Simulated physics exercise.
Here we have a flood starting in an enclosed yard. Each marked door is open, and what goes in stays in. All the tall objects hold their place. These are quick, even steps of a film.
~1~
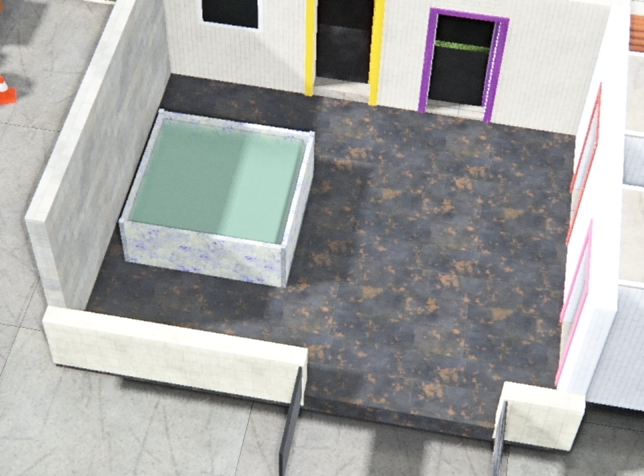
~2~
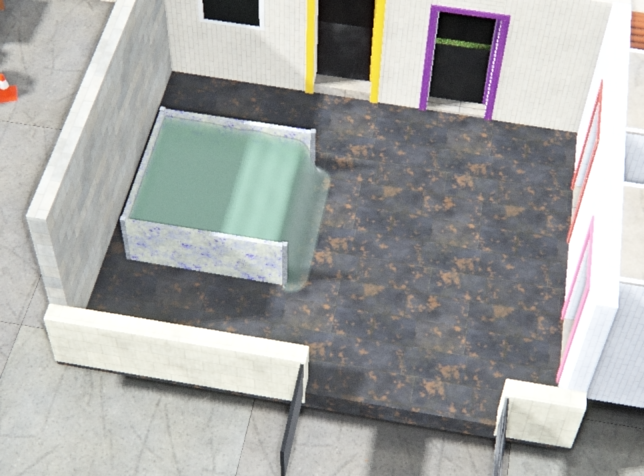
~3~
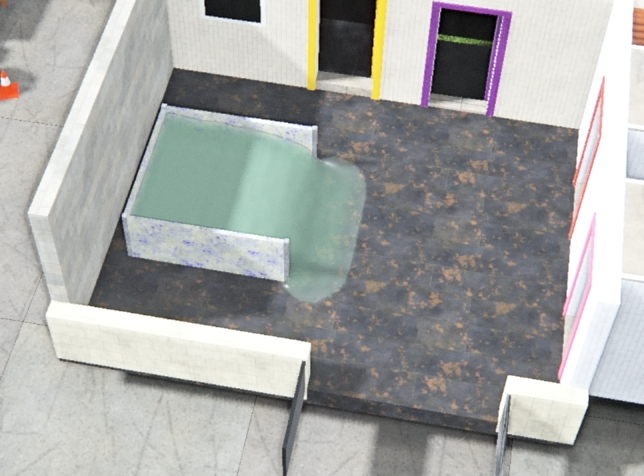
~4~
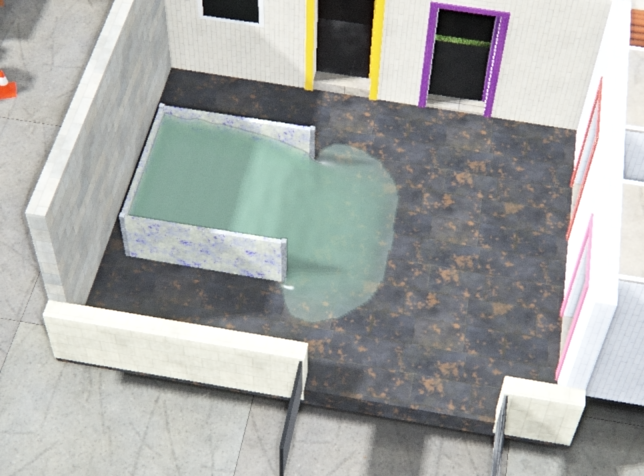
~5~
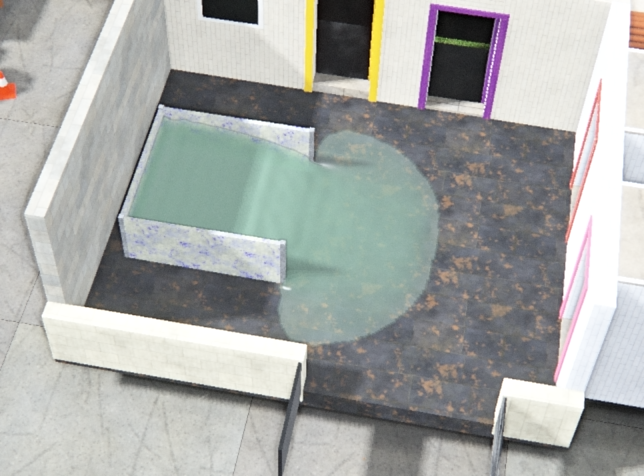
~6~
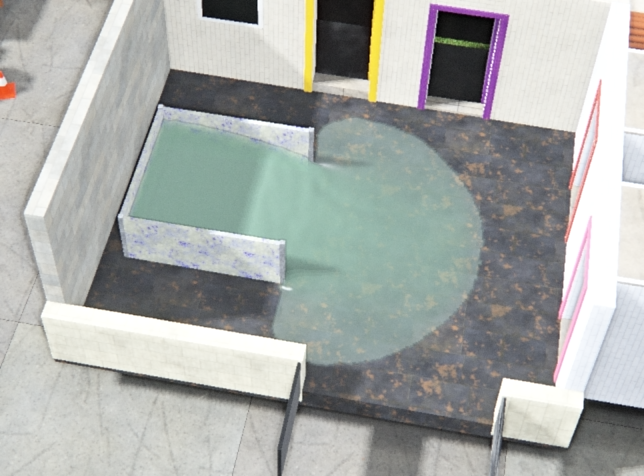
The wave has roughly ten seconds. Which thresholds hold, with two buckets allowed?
One by one: The red door floods; the purple door floods; the yellow door holds within the limit; the pink door floods.
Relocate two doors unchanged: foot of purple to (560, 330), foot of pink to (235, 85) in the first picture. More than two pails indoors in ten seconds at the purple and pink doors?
My reading: Purple door takes more, pink door holds.
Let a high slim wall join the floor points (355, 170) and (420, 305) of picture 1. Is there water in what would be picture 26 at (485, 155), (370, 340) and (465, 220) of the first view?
In turn: Covered, under water, not flooded.
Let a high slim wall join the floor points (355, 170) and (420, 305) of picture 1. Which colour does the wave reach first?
First comes the one in yellow.
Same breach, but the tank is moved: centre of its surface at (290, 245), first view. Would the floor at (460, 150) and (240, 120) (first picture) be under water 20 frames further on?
One after the other: Covered, clear.
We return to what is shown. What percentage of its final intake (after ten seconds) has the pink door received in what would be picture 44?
Near 85 in a hundred.
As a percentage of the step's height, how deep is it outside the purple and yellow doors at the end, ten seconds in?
Roughly 130 per cent, then 30 per cent.
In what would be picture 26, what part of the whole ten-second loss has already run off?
About 45 per cent.
A moment on, water covers 65 % of the floor; the red door under two buckets in, the purple door wet at the sill, nothing in, the yellow door wet at the sill, nothing in, the pink door under two buckets in.
Next, water covers 65 % of the floor; the red door far over two buckets in, the purple door under two buckets in, the yellow door wet at the sill, nothing in, the pink door far over two buckets in.
Then, water covers 60 % of the floor; the red door far over two buckets in, the purple door over two buckets in, the yellow door wet at the sill, nothing in, the pink door far over two buckets in.
Later, water covers 75 % of the floor; the red door far over two buckets in, the purple door far over two buckets in, the yellow door wet at the sill, nothing in, the pink door far over two buckets in.
In the end, water covers 100 % of the floor; the red door far over two buckets in, the purple door far over two buckets in, the yellow door wet at the sill, nothing in, the pink door far over two buckets in.
